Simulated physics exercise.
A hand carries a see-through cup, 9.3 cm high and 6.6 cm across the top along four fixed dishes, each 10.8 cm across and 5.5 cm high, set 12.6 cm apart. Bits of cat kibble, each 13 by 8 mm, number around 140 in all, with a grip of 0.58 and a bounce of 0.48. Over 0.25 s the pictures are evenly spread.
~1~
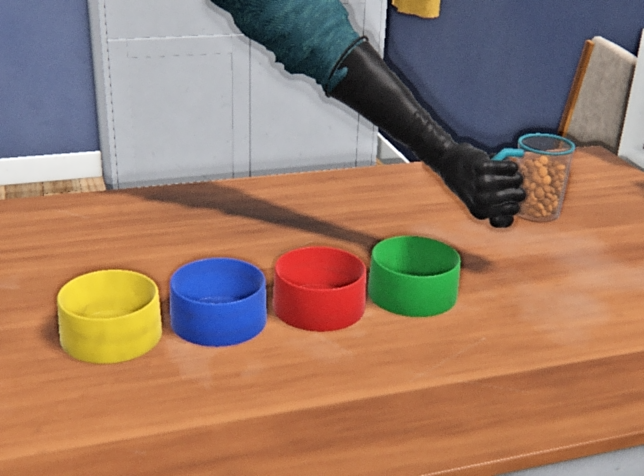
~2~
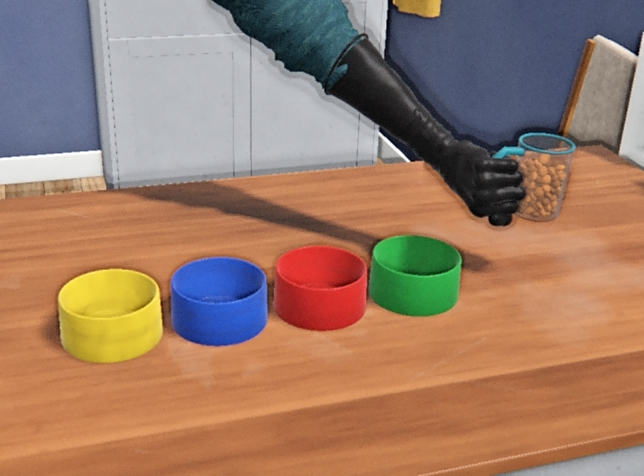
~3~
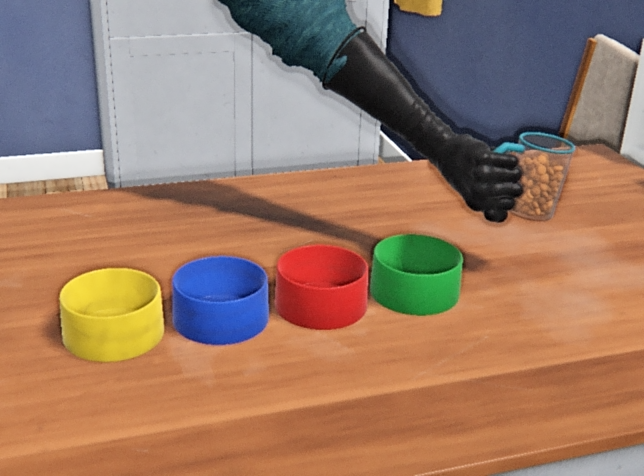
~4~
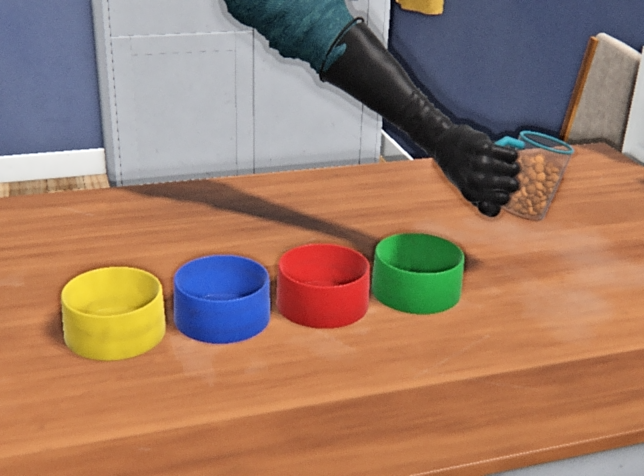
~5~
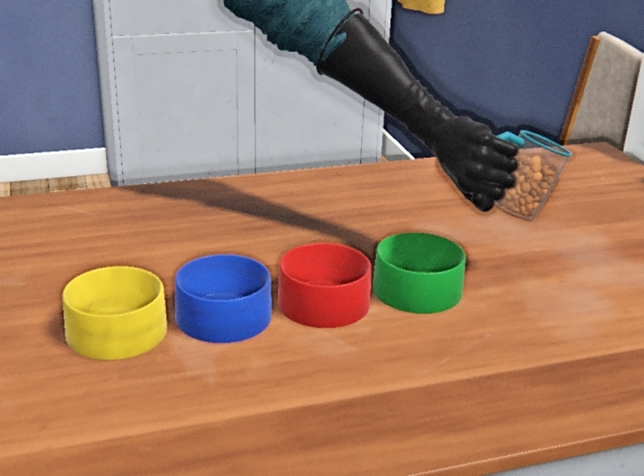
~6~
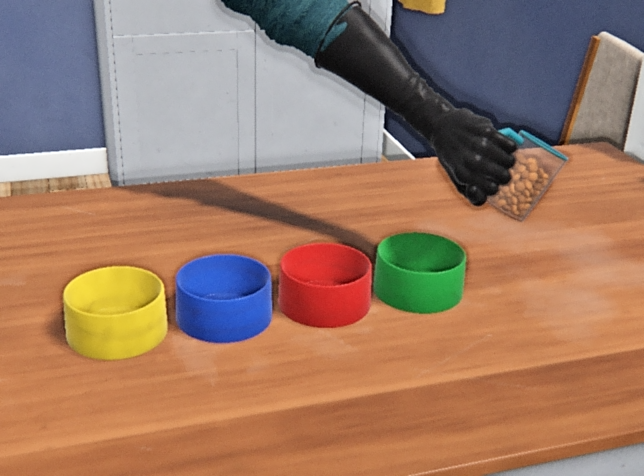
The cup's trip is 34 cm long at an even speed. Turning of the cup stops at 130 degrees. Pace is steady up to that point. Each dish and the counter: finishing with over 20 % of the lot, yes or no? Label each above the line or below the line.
Red: Below the line; blue: Below the line; green: Above the line; yellow: Below the line; counter: Above the line.
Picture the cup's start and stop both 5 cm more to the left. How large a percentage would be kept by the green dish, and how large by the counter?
Then I'd expect green at 100 and the counter at 0.
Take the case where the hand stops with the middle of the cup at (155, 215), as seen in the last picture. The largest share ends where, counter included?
Result: Biggest portion at green.
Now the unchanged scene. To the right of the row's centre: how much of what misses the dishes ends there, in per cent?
Estimated share comes to about 100 per cent.
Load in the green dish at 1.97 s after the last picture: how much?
I'd say around 70 per cent.
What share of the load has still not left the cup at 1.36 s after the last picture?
Load share: Near 0 percent.
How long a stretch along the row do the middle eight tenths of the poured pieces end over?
It covers some 14 centimetres of the row.
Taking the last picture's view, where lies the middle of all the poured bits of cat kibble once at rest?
I'd say roughly (436, 280).
Then, 0.82 s after the last picture, tilt 130 degrees; cup holds 25 %, green 45 %.
Then, 1.36 s after the last picture, tilt 130 degrees; cup holds 0 %, green 70 %.
Then, 1.97 s after the last picture, tilt 130 degrees; cup holds 0 %, green 70 %.
In the end, red 0 %, blue 0 %, green 70 %, yellow 0 %, counter 30 %.
